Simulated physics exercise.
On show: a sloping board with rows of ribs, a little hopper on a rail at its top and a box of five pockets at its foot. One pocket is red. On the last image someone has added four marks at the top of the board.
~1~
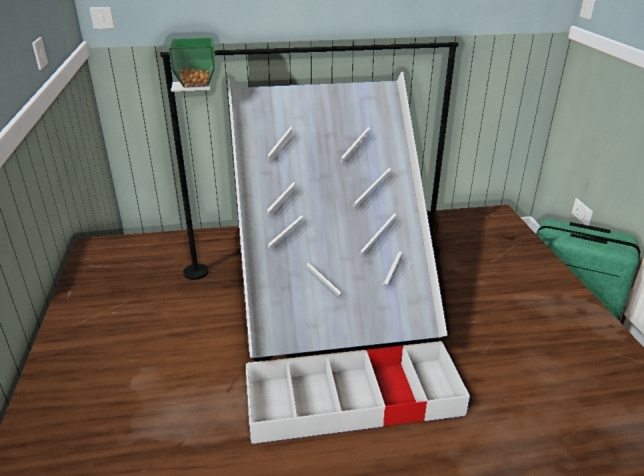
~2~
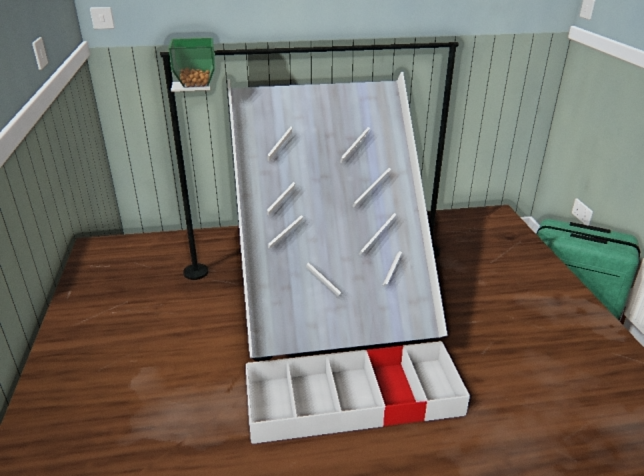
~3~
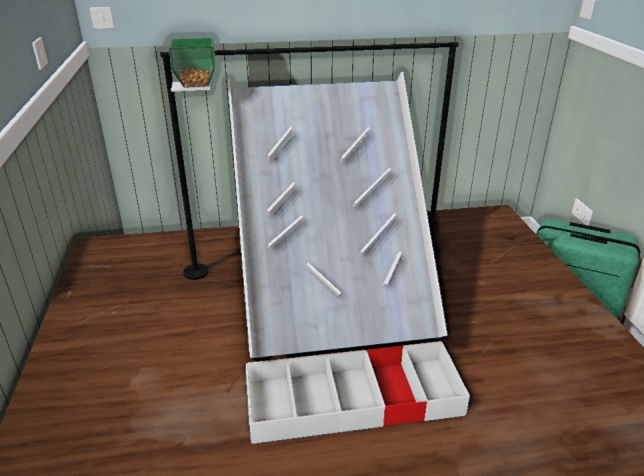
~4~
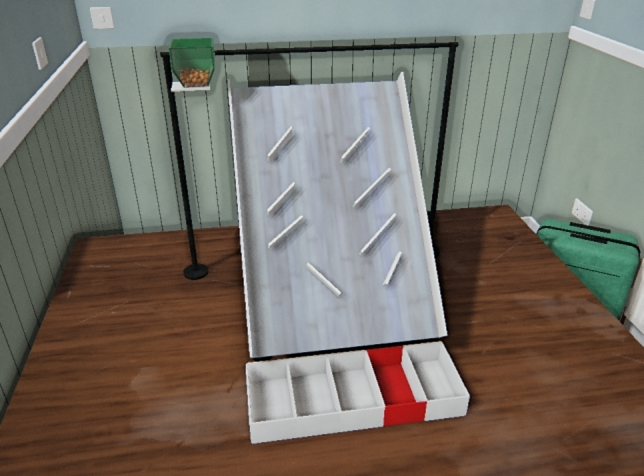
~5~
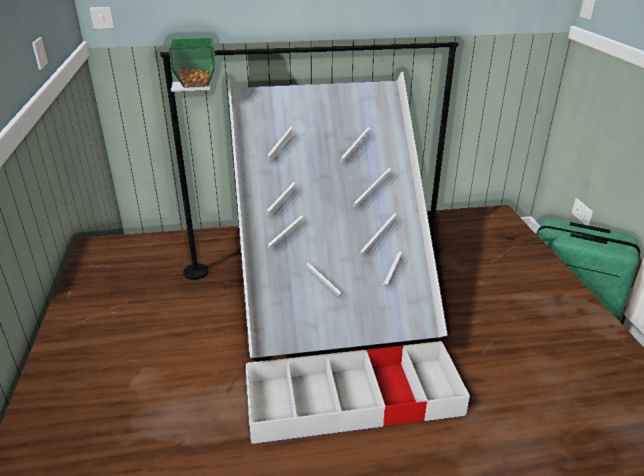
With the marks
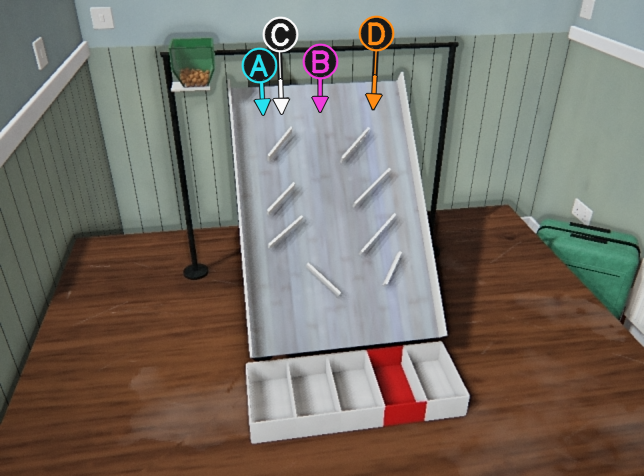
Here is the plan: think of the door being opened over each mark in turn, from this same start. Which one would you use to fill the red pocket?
It is B.
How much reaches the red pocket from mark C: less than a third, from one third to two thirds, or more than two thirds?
Less than a third.
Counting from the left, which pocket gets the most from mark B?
The fourth.
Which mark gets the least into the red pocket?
The answer is A.
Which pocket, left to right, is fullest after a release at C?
The first from the left.
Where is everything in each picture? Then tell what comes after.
The first picture shows hopper near (195, 75), roasted chickpeas, door shut.
The second picture shows ribs (268, 156) to (292, 127), (342, 158) to (369, 128), (268, 211) to (295, 183).
The third picture shows ribs (355, 203) to (390, 168), (269, 245) to (302, 216), (362, 252) to (395, 214).
The fourth picture shows ribs (308, 263) to (340, 294), (386, 284) to (401, 252).
The fifth picture shows red pocket near (405, 412), number 4 of 5 from the left.
On the marked copy, mark A meets the board at (262, 109); mark B meets the board at (320, 106); mark C meets the board at (281, 108); mark D meets the board at (373, 103).
Choosing A, none at all in the red pocket, all but a few in other pockets, only a few outside the box.
Choosing B, close to two thirds in the red pocket, close to a third in other pockets, only a few outside the box.
Choosing C, close to a quarter in the red pocket, the bulk in other pockets.
Choosing D, close to a quarter in the red pocket, the bulk in other pockets.
